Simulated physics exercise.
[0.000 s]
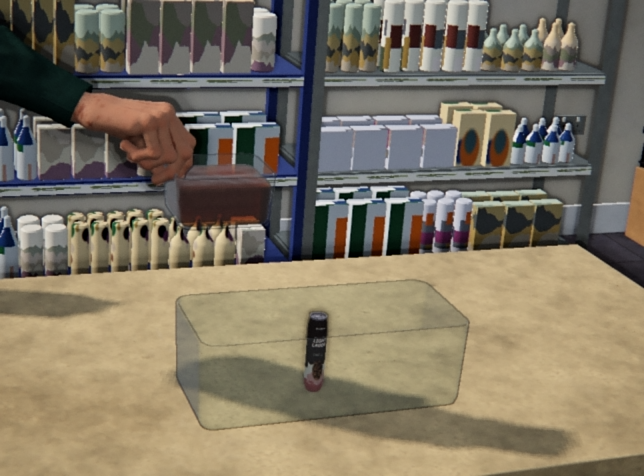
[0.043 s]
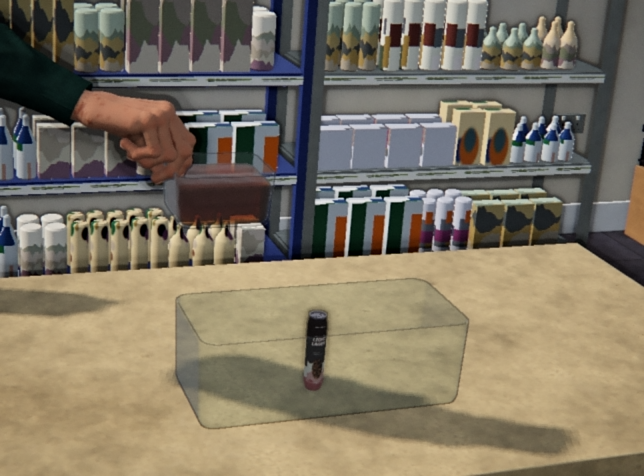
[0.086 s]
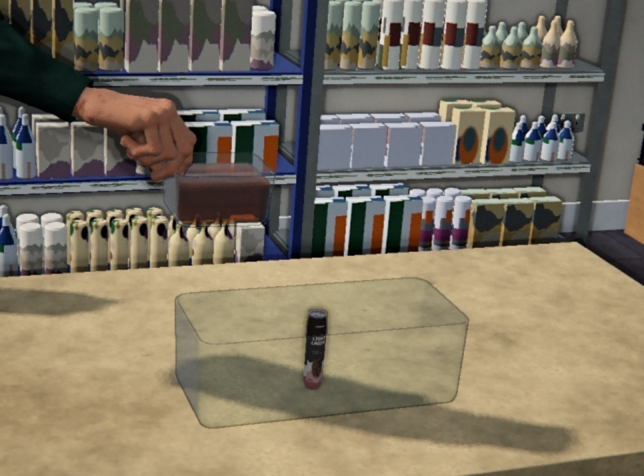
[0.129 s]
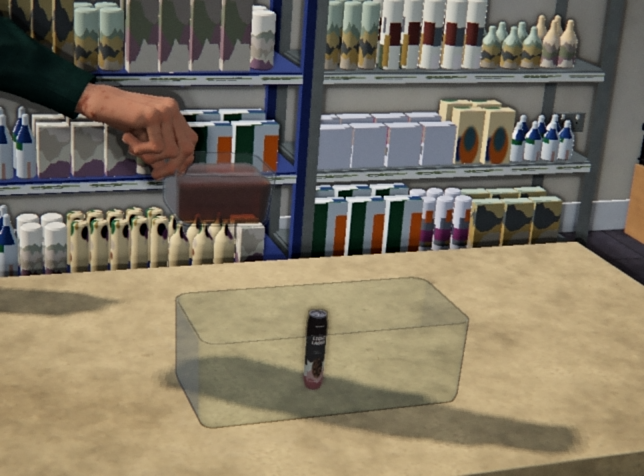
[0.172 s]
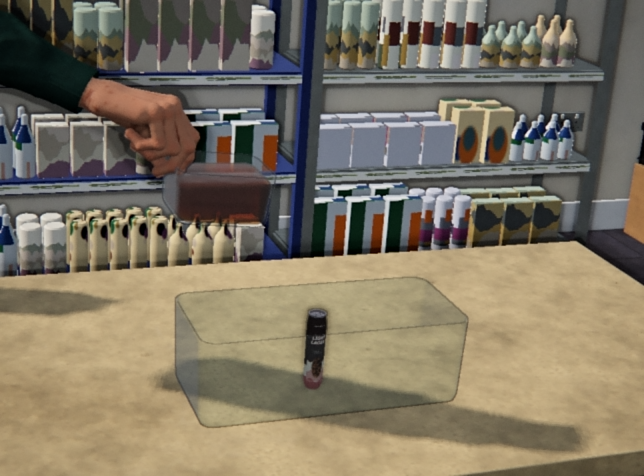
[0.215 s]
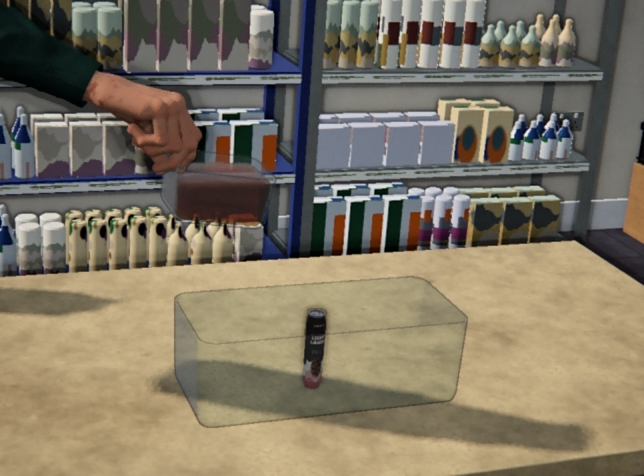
A clear, empty oblong basin with a small dark canister showing in its middle sits on a mottled tan tabletop, seen from slightly above in a shop lined with blue and grey shelves of boxes and bottles. At upper left, a dark-sleeved hand is at a see-through box of reddish-brown liquid. The box tilts very slightly as the hand barely shifts, while the camera stays still.
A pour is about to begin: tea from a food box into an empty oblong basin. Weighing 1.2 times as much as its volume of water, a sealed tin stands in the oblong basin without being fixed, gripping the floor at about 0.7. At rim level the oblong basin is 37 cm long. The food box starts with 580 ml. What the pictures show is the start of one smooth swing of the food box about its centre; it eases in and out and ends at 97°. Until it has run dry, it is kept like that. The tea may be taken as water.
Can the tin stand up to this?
I'd say it will ride it out.
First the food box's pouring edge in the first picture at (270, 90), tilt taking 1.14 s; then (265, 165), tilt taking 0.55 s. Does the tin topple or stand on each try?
Run one: It does not tip. Run two: It tumbles.
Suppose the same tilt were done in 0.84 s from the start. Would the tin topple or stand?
The tin would stay balanced.
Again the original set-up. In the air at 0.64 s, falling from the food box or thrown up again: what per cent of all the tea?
Near 32 per cent at that moment.
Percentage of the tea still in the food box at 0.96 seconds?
About 14 per cent.
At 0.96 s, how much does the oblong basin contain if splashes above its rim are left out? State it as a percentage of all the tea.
The fraction sits near 76 in a hundred.
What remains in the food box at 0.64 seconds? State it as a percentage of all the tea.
Close to 60 in a hundred.
By 0.64 s the tilt is 58° and 60 per cent is still to pour; the tin stands where it began.
By 0.96 s the tilt is 91° and 13 per cent is still to pour; the tin stands where it began.
By 1.28 s the tilt is 97° and 2 per cent is still to pour; the tin stands where it began.
By 1.64 s the tilt is 97° and 0 per cent is still to pour; the tin stands where it began.
At rest the tin stands where it began.
